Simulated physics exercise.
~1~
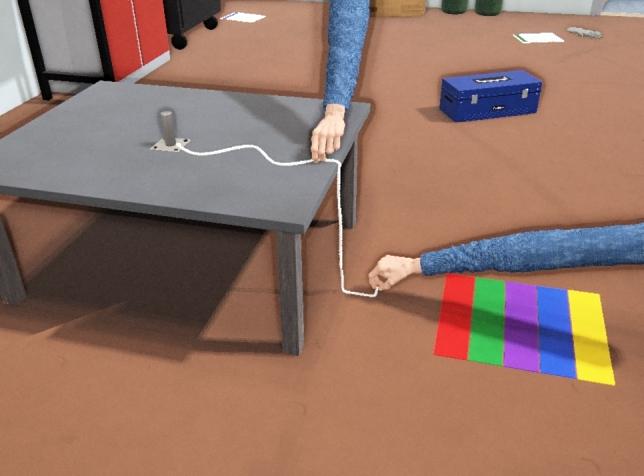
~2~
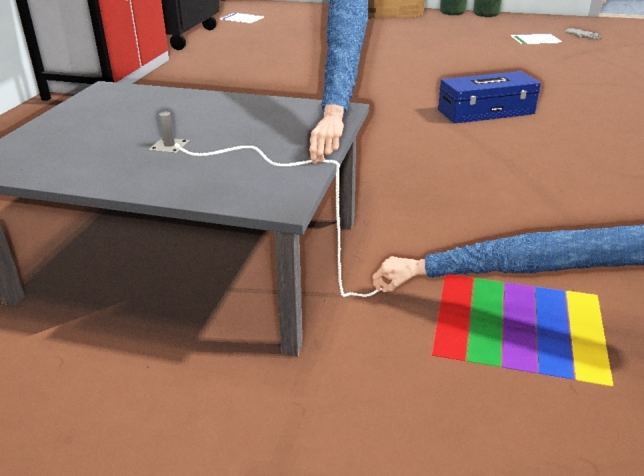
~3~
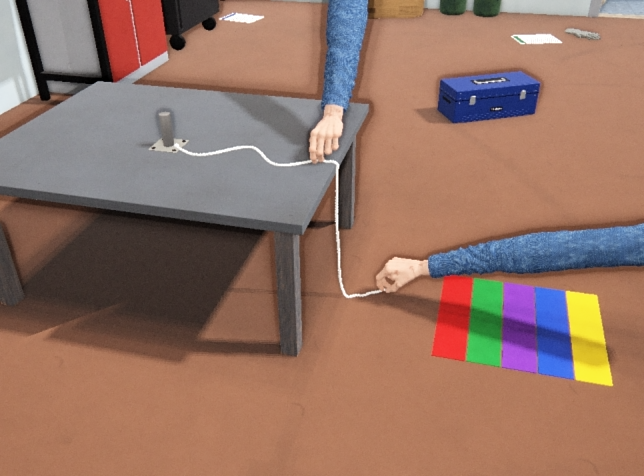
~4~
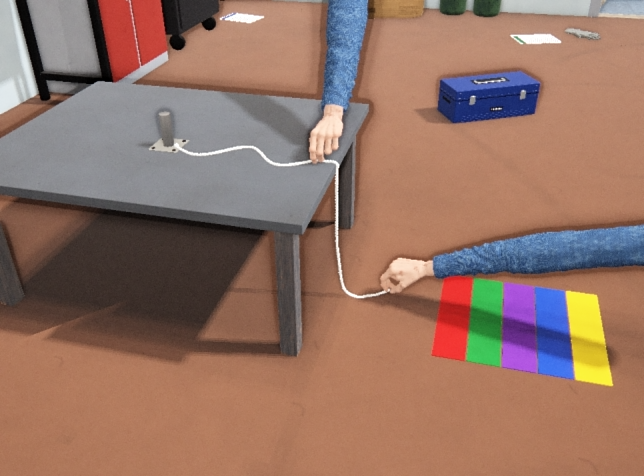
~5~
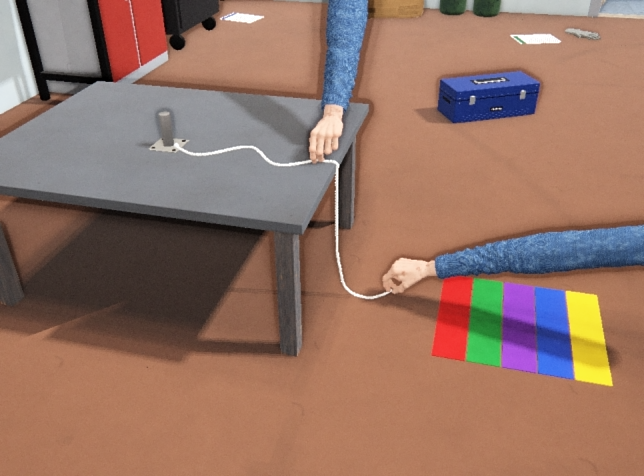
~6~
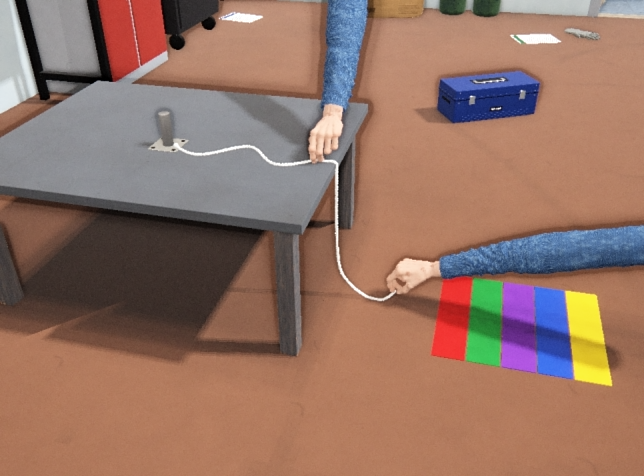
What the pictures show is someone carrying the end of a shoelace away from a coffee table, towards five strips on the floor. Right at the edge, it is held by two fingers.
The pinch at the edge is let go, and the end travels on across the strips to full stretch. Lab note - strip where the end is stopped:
Purple strip.
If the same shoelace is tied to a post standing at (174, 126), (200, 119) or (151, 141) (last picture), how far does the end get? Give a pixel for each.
In order, it comes out close to (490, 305), (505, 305) and (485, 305).
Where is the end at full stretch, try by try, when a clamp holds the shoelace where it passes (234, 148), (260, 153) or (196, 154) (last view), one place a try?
First (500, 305), next (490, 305), last (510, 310).
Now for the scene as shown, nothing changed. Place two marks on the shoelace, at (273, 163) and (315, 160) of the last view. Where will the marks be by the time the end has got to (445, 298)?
About (305, 159) for the first point; the other lies about (337, 176).
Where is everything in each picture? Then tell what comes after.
The first picture shows end (378, 287); red (452, 340); green (486, 346); purple (521, 352); blue (557, 358); yellow (594, 364).
The second picture shows end (382, 289); shoelace through (193, 154) (254, 148) (291, 165) (337, 181) (339, 238) (340, 286).
The third picture shows end (385, 289).
The fourth picture shows end (389, 290); shoelace through (192, 154) (254, 148) (290, 165) (337, 181) (337, 238) (343, 285).
The fifth picture shows end (391, 290).
The sixth picture shows end (396, 291); shoelace through (192, 154) (253, 148) (290, 165) (337, 181) (337, 237) (350, 283).
Soon after, end near (445, 298); over red.
Then, end near (488, 305); over green.
At full stretch, end near (515, 308); over purple. It gets as far as the purple strip.
